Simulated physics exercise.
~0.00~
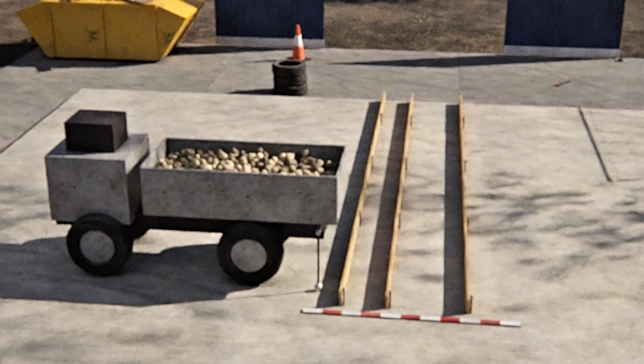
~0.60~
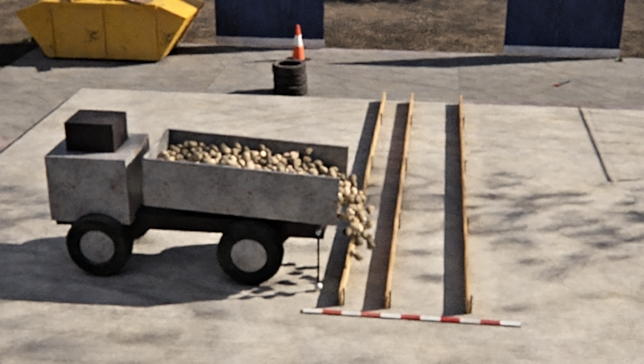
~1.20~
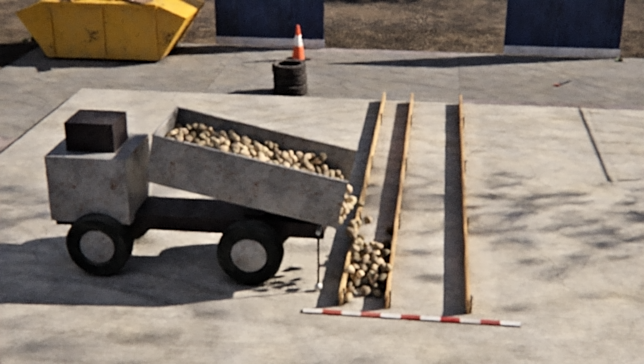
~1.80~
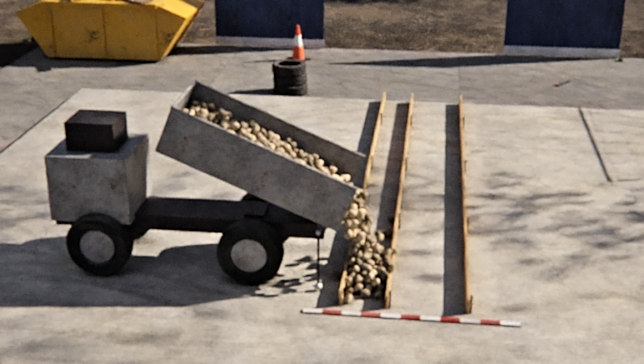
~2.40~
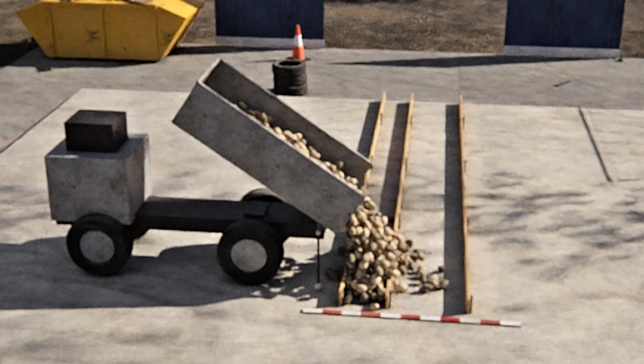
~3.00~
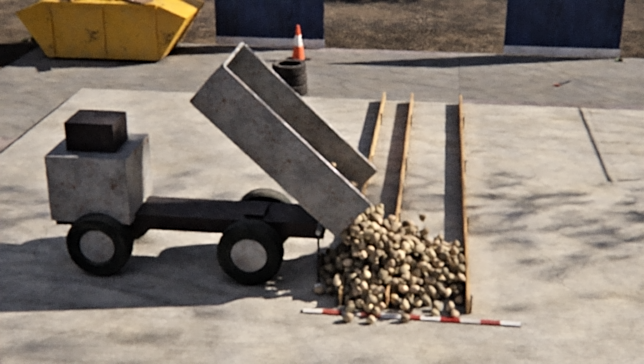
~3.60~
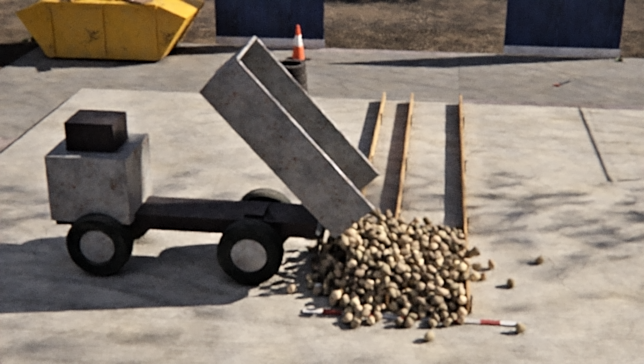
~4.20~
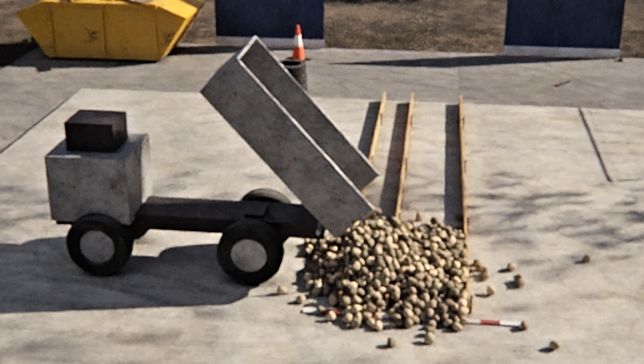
A grey trailer bed tips up steeply and pours its cobbles into a heap across the boards.
